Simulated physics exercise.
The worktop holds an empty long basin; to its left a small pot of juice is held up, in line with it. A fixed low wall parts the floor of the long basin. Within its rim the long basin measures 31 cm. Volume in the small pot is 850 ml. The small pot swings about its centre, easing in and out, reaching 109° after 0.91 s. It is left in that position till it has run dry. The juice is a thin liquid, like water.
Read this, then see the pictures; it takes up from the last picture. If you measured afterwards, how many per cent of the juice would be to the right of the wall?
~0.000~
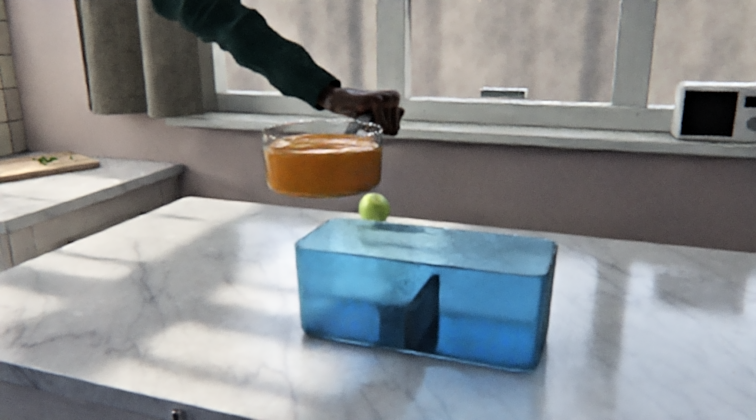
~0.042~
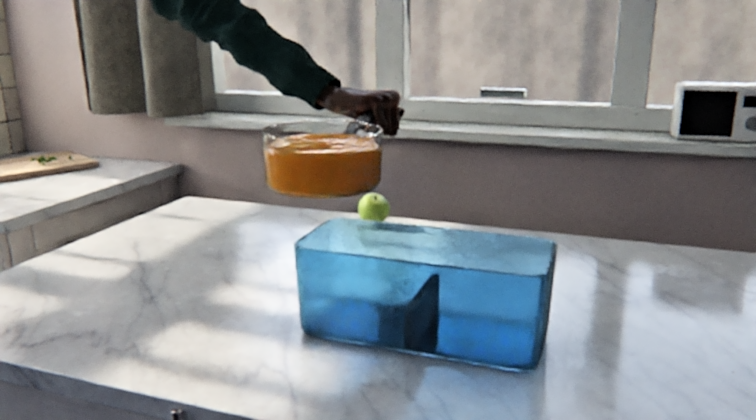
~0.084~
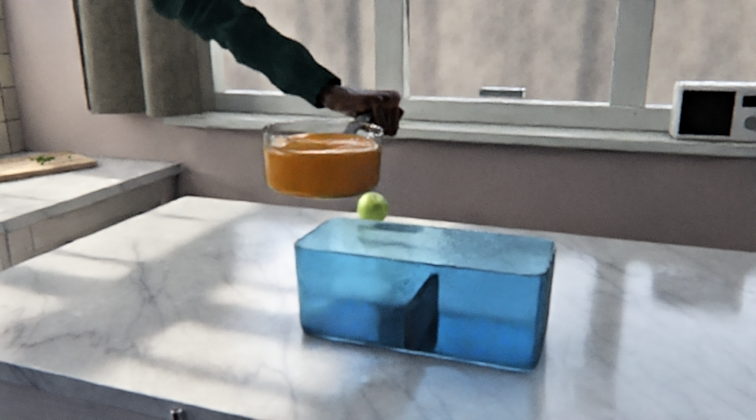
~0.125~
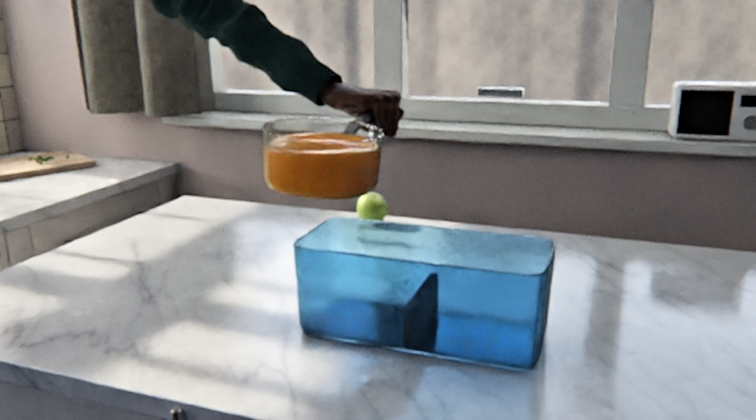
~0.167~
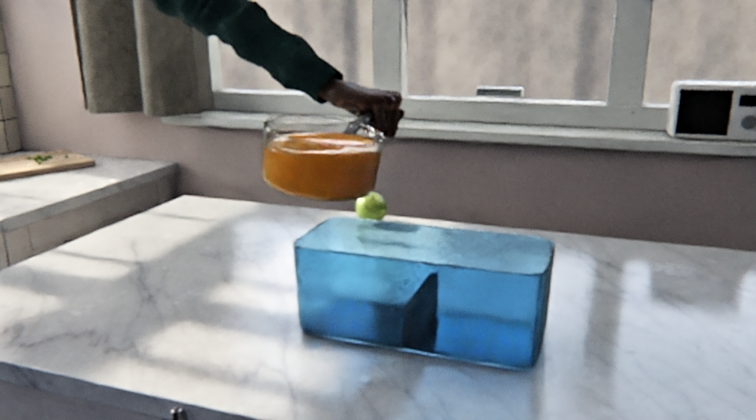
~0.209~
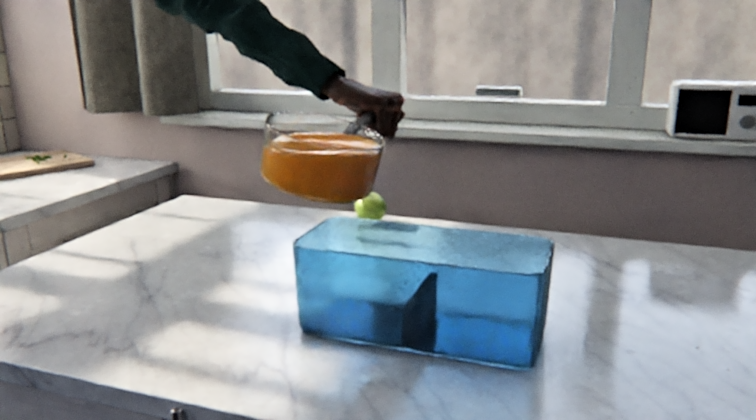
About 33 out of 100.
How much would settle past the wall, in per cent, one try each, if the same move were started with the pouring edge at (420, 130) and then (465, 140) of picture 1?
80 per cent first, 90 per cent second.
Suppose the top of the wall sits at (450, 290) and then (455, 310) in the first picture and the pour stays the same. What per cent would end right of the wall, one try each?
Result: 5 per cent, then 20 per cent.
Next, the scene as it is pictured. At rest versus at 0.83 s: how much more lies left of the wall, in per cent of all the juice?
Roughly 7 per cent.
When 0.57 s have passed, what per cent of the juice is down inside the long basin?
I'd estimate some 20 percent of the liquid.
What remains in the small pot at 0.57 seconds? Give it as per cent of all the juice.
Remaining: Near 48 % of the total.
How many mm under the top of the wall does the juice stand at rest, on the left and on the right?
Left side: Around 24 mm. Right side: Around 38 mm.
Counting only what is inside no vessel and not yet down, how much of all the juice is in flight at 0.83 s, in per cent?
Around 4 per cent of the liquid is in flight.
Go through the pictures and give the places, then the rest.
The first picture shows tilt 0°; pouring edge (378, 134); surface from (275, 140) to (378, 146); the long basin's rim runs from (313, 232) to (552, 259); the wall's top is at (423, 292).
The second picture shows tilt 1°; pouring edge (378, 135); surface from (276, 140) to (377, 147).
The third picture shows tilt 2°; pouring edge (378, 137); surface from (275, 140) to (378, 148).
The fourth picture shows tilt 5°; pouring edge (379, 139); surface from (275, 139) to (378, 148).
The fifth picture shows tilt 9°; pouring edge (379, 143); surface from (275, 138) to (378, 149).
The sixth picture shows tilt 14°; pouring edge (380, 148); surface from (275, 139) to (379, 149).
By 0.57 s the tilt is 75° and 48 per cent is still to pour, 9 is left of the wall and 11 right of it.
By 0.83 s the tilt is 107° and 7 per cent is still to pour, 56 is left of the wall and 33 right of it.
By 1.11 s the tilt is 109° and 0 per cent is still to pour, 62 is left of the wall and 33 right of it.
By 1.41 s the tilt is 109° and 0 per cent is still to pour, 63 is left of the wall and 33 right of it.
At rest 63 per cent lies left of the wall, 33 right of it and 4 outside.
